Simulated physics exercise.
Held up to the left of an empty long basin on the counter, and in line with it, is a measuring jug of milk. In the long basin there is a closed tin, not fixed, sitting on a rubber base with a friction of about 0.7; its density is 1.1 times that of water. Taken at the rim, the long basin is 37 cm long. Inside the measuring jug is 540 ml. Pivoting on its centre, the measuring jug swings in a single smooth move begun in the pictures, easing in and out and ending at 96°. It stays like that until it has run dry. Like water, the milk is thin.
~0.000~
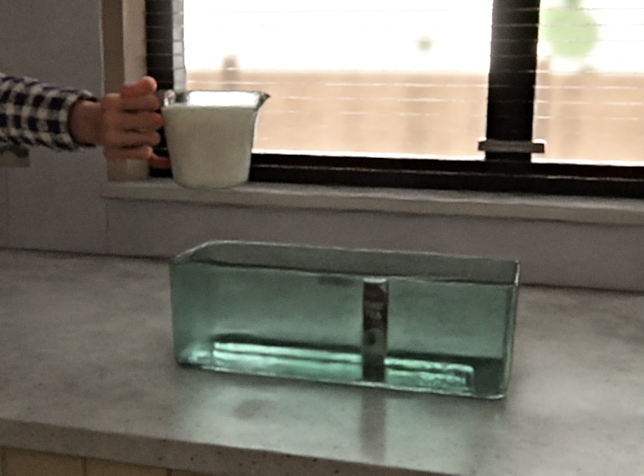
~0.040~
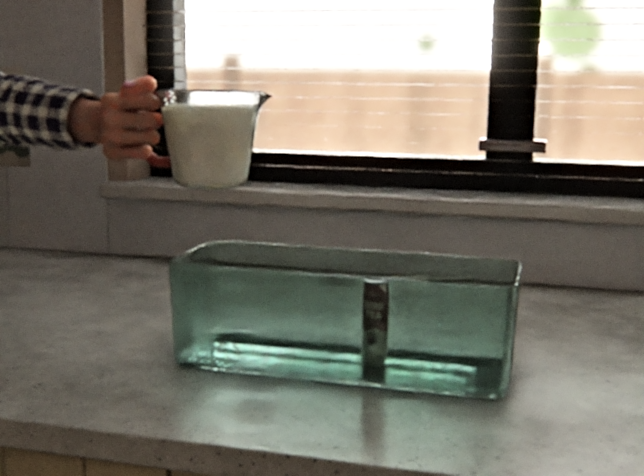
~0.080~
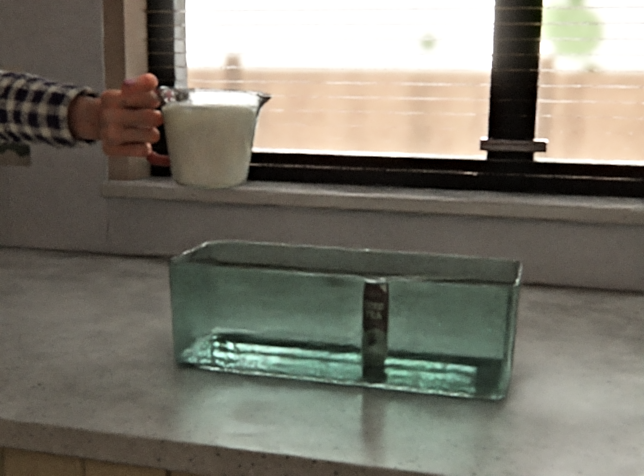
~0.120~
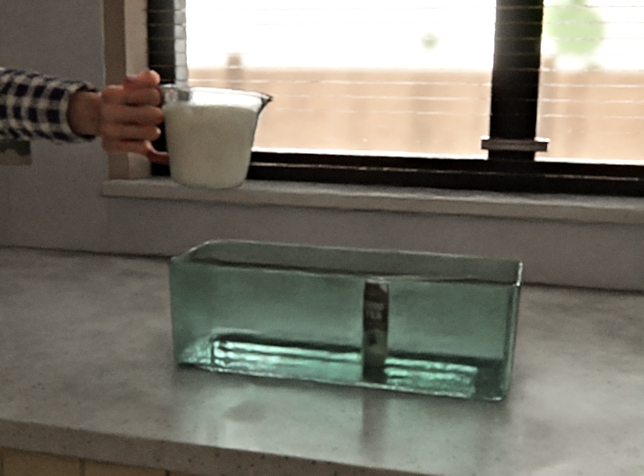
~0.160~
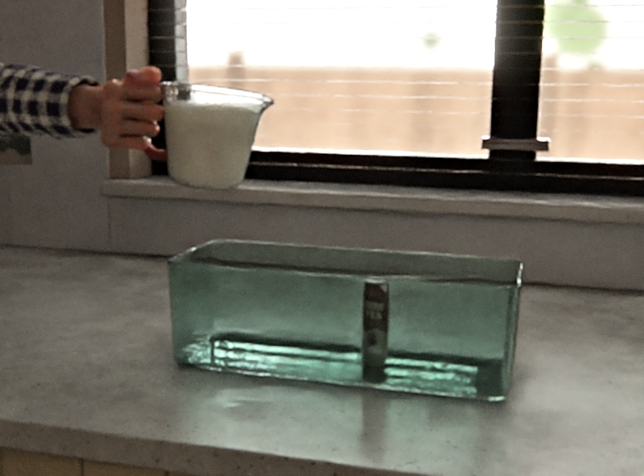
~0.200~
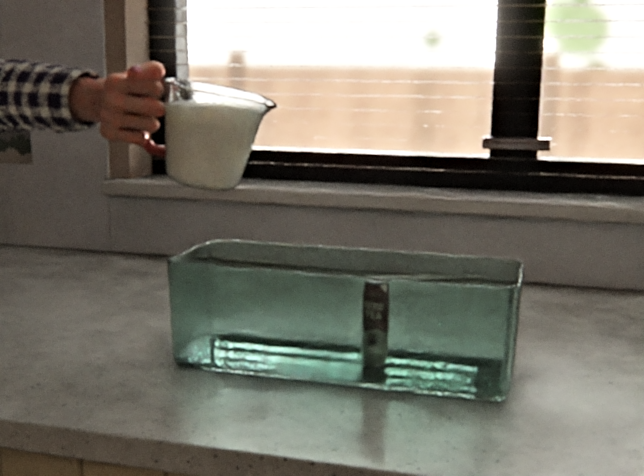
A glass measuring jug of milk, held by a hand in a checked sleeve above the left of a long greenish glass basin, stays level at first, then tilts slightly to the right, while the dark tin inside the basin stays still.
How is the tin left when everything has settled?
My guess is it's going to stay on its base.
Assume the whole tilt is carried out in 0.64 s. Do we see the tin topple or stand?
With that tilt, the tin stays on its base.
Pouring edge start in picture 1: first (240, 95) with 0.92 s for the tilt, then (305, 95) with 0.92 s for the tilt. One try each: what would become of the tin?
First it stays on its base; then it tips over.
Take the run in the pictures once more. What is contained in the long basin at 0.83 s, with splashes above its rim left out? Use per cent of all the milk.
Roughly 62 %.
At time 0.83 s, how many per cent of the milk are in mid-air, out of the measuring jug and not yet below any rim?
Around 18 percent of the liquid.
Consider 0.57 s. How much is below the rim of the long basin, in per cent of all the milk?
I'd put it near 7 percent.
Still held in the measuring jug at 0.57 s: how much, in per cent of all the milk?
At that time about 72 in a hundred parts are still held.
After 0.57 s the tilt is 65° and 72 per cent is still to pour; the tin stands where it began.
After 0.83 s the tilt is 94° and 20 per cent is still to pour; the tin stands where it began.
After 1.12 s the tilt is 96° and 2 per cent is still to pour; the tin stands where it began.
After 1.42 s the tilt is 96° and 0 per cent is still to pour; the tin stands where it began.
In the end the tin stands where it began.
